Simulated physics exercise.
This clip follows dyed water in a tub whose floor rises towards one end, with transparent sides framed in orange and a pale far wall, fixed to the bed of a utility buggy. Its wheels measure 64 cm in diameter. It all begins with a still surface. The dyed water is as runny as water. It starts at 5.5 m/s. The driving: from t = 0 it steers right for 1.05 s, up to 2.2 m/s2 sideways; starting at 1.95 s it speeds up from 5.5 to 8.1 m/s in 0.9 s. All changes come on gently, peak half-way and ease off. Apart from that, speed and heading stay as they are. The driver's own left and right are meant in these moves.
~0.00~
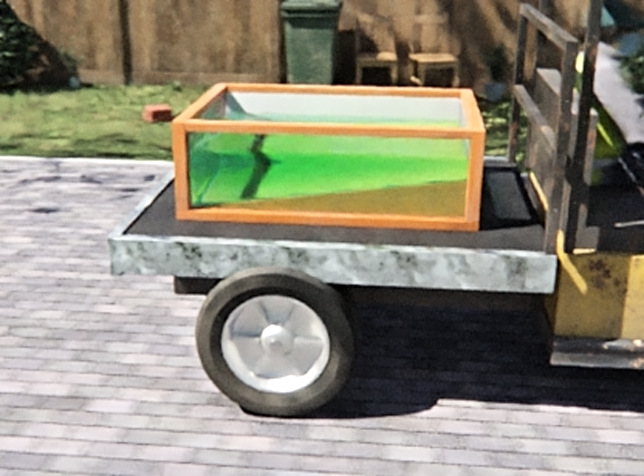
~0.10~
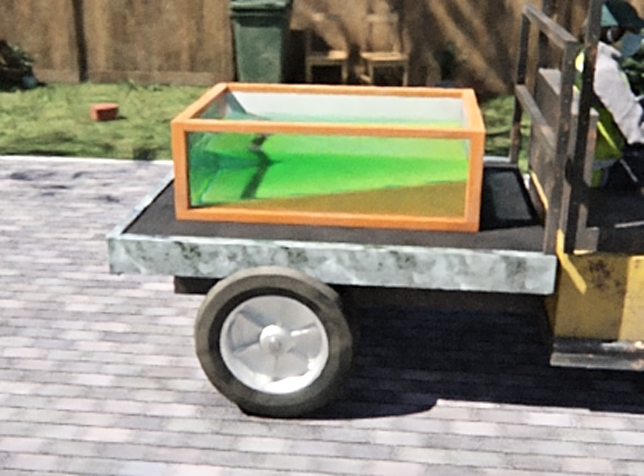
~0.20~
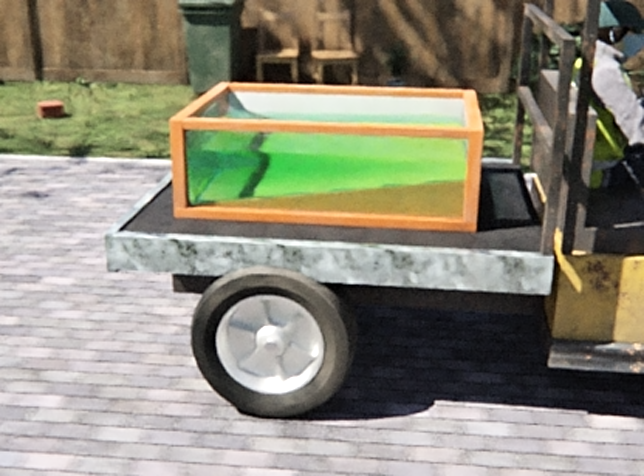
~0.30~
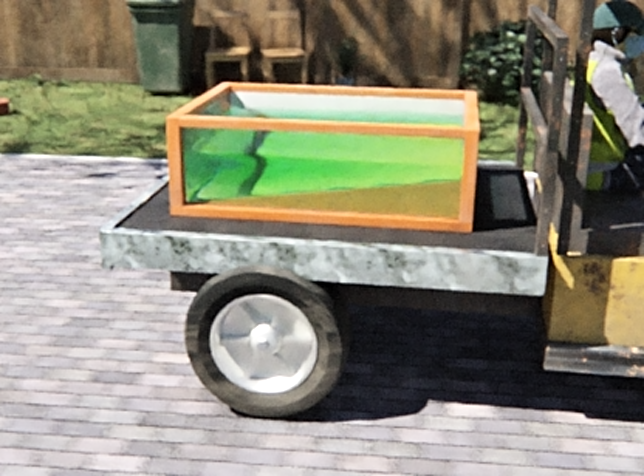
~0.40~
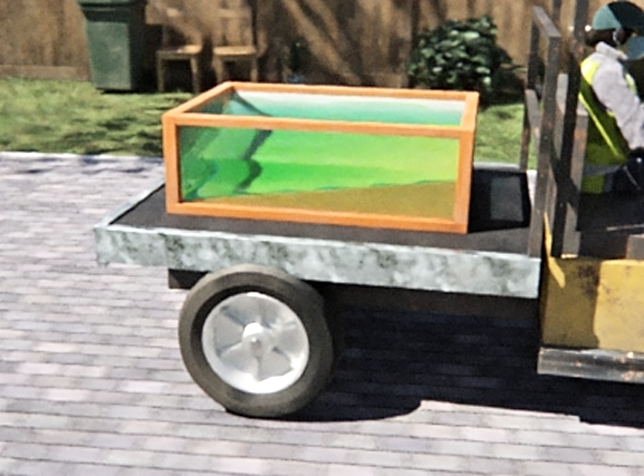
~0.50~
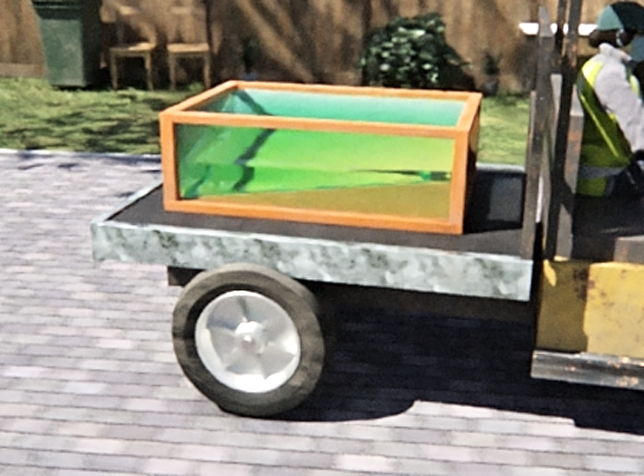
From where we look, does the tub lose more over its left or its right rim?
More leaves at the left one.
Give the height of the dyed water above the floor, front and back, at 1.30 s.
About 28 cm in front and 26 cm behind.
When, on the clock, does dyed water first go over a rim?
Near 1.0 s.
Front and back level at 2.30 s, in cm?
Front 20 cm, back 30 cm.
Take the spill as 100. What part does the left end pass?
Some 60 per cent of it.
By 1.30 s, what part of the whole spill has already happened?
Some 10 per cent by then.
Then, 1.30 s in, the surface is 27 cm up at the front and 25 cm at the back; 2 per cent is out, over the far side.
Then, 2.30 s in, the surface is 20 cm up at the front and 31 cm at the back; 2 per cent is out, mostly over the far side, some over the near side.
Then, 3.40 s in, the surface is 39 cm up at the front and 14 cm at the back; 21 per cent is out, over the left end, a little elsewhere.
Then, 5.84 s in, 26 per cent is out, over the left end, a little elsewhere; the right end has passed 2 per cent and the left end 16.
